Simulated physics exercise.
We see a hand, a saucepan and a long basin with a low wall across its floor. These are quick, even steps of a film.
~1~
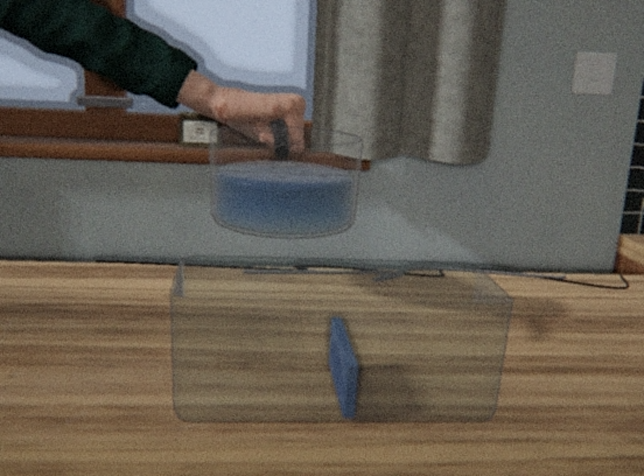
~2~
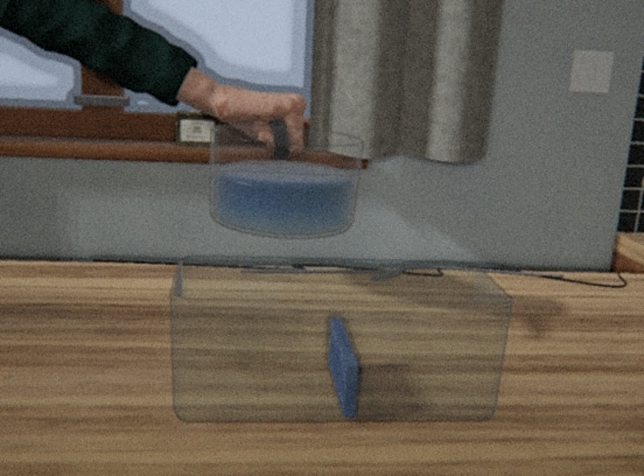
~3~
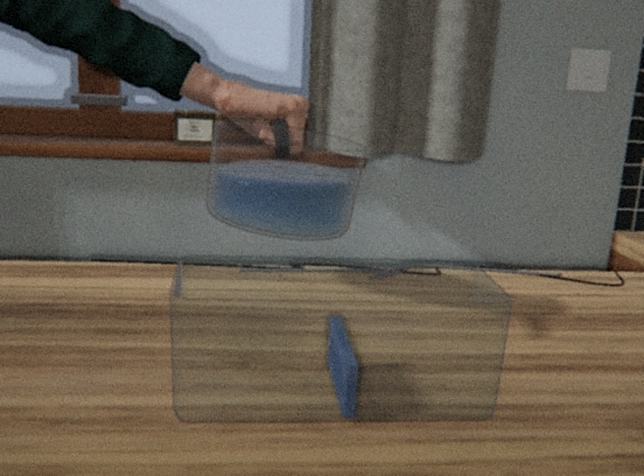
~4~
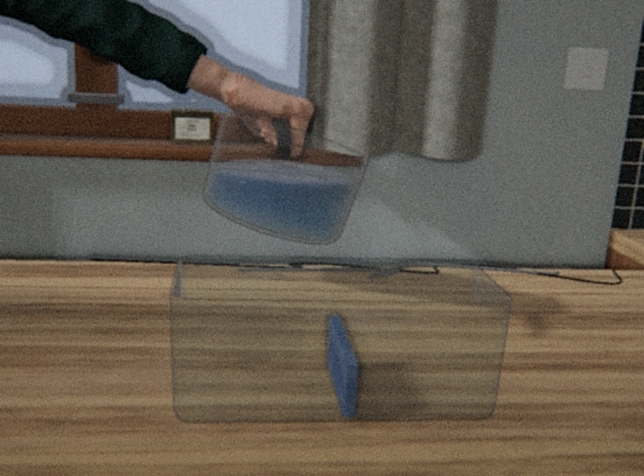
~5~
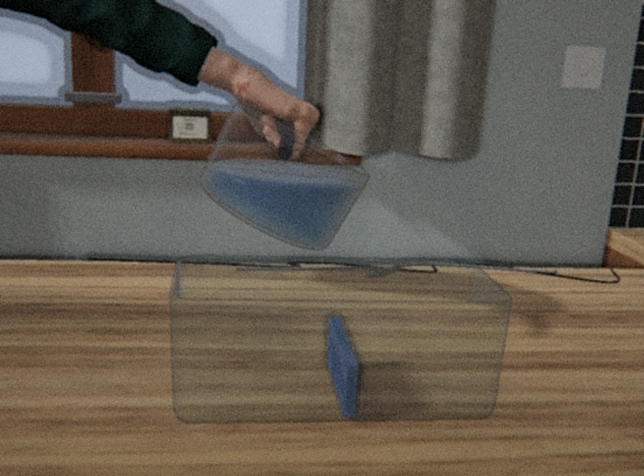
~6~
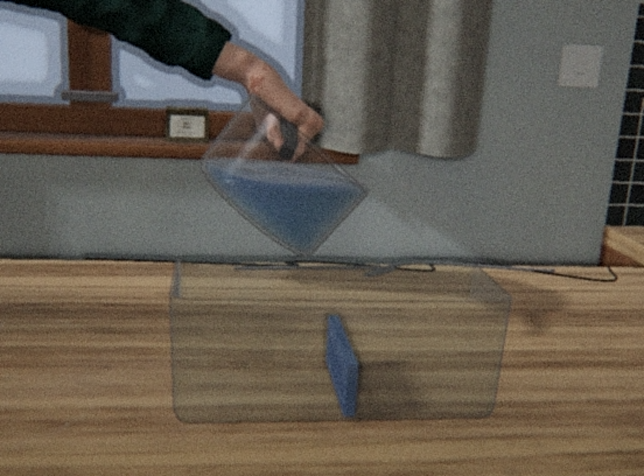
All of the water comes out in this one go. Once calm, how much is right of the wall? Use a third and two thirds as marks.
In the end above two thirds is right of the wall.
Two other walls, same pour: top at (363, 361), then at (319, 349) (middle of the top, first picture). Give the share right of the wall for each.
First some 70, then 95 per cent.
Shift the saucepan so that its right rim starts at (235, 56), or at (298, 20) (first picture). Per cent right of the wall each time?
In turn 5 and 50 in a hundred.
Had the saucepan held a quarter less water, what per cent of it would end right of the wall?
Some 95 per cent.
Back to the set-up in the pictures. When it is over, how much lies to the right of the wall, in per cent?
It comes to 95 per cent or so.
A moment on, the saucepan is tipped on its side and 40 per cent is still to pour, 0 is left of the wall and 34 right of it.
Next, the saucepan is tipped right over and 11 per cent is still to pour, 5 is left of the wall and 78 right of it.
Then the saucepan is tipped right over and 2 per cent is still to pour, 5 is left of the wall and 92 right of it.
Later the saucepan is tipped right over and 0 per cent is still to pour, 5 is left of the wall and 95 right of it.
In the end 5 per cent lies left of the wall, 95 right of it and 1 outside.
